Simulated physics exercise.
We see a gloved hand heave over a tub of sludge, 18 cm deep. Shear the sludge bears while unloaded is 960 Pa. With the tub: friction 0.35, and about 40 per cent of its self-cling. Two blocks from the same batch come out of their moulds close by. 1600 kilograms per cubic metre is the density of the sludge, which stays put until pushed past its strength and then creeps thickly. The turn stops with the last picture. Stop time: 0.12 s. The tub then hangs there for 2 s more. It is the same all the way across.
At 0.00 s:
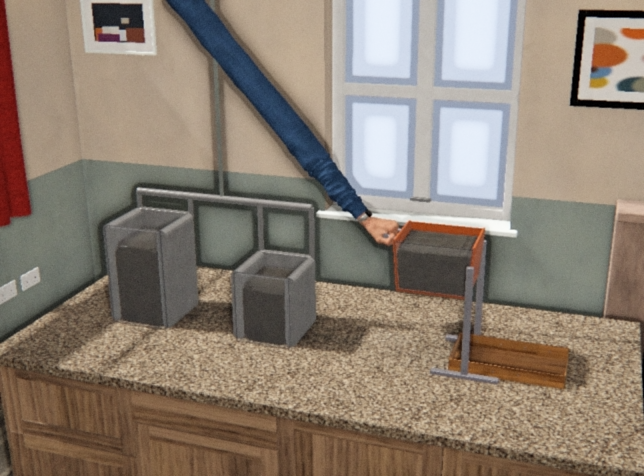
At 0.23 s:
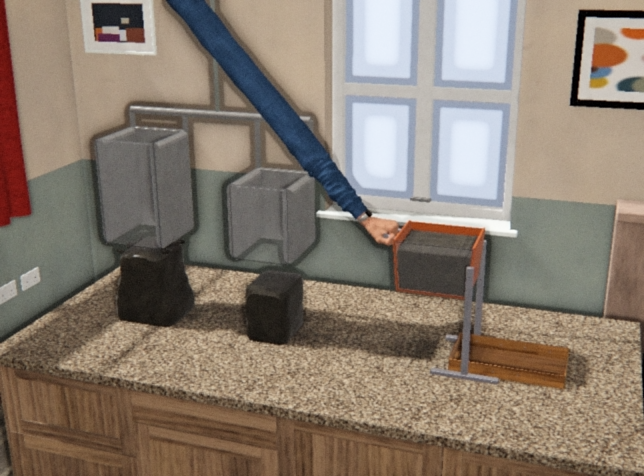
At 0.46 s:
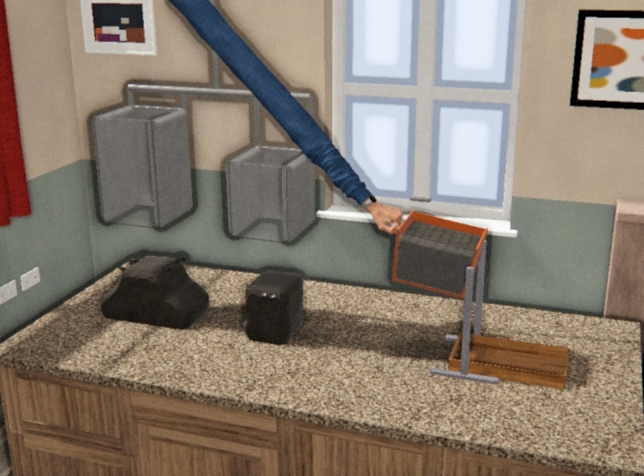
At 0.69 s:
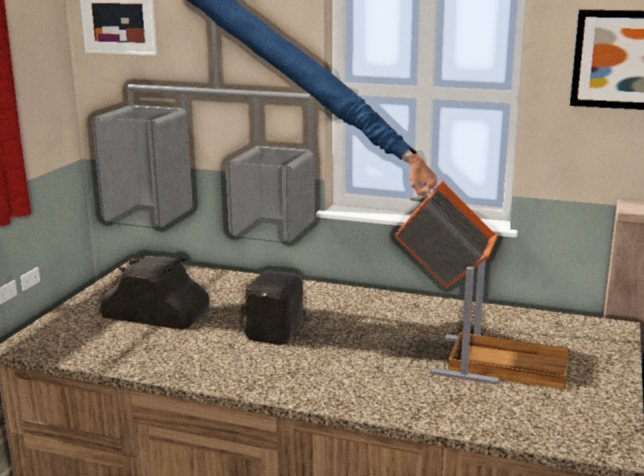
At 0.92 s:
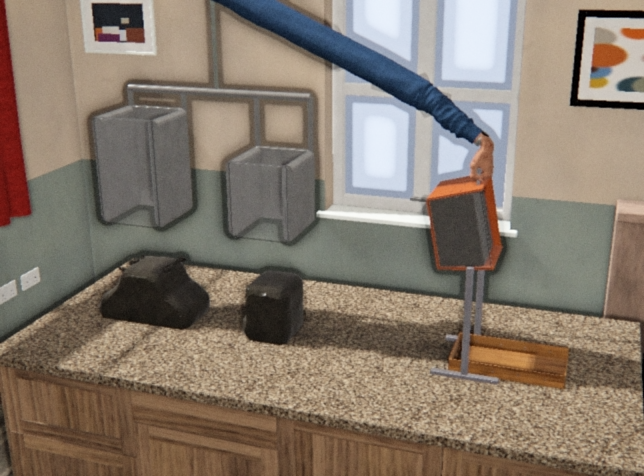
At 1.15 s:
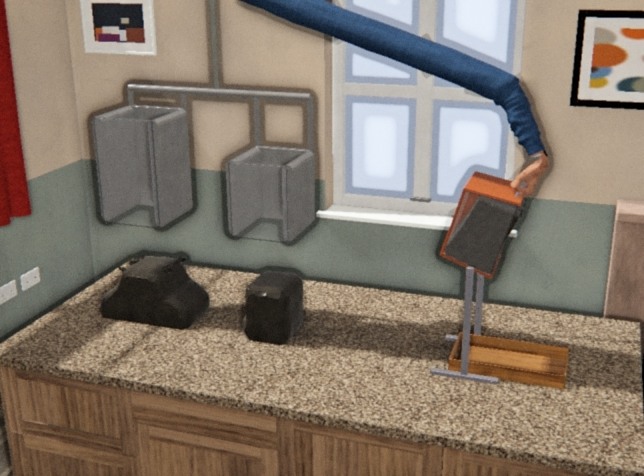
The footage shows two grey moulds lifting off dark blocks on a speckled counter, the left block slumping lower, before a blue-sleeved arm rotates an orange-edged tub of dark material clockwise on its stand, past upright onto its side.
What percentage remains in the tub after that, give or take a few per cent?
0 %.
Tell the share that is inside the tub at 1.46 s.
The tub holds some 0 % at that moment.
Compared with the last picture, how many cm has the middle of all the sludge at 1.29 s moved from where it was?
Some 10 cm.
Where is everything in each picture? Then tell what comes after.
In the first picture, handle-side rim at (396, 241), tilt 0 degrees; crest of the sludge at (442, 254); block heights 35 cm, 23 cm (left to right).
In the second picture, handle-side rim at (396, 241), tilt 0 degrees; crest of the sludge at (442, 254); block heights 30 cm, 23 cm (left to right).
In the third picture, handle-side rim at (400, 231), tilt 8 degrees; crest of the sludge at (404, 241); block heights 22 cm, 22 cm (left to right).
In the fourth picture, handle-side rim at (431, 200), tilt 42 degrees; crest of the sludge at (428, 209); block heights 22 cm, 22 cm (left to right).
In the fifth picture, handle-side rim at (481, 192), tilt 79 degrees; crest of the sludge at (468, 196); block heights 22 cm, 22 cm (left to right).
In the sixth picture, handle-side rim at (519, 206), tilt 106 degrees; crest of the sludge at (479, 199); block heights 22 cm, 22 cm (left to right).
After 1.29 s, the tub is at 106 degrees and holds 48 %.
After 1.46 s, the tub is at 106 degrees and holds 0 %.
After 1.63 s, the tub is at 106 degrees and holds 0 %.
After 1.80 s, the tub is at 106 degrees and holds 0 %.
After 3.15 s, the tub is at 106 degrees and holds 0 %.
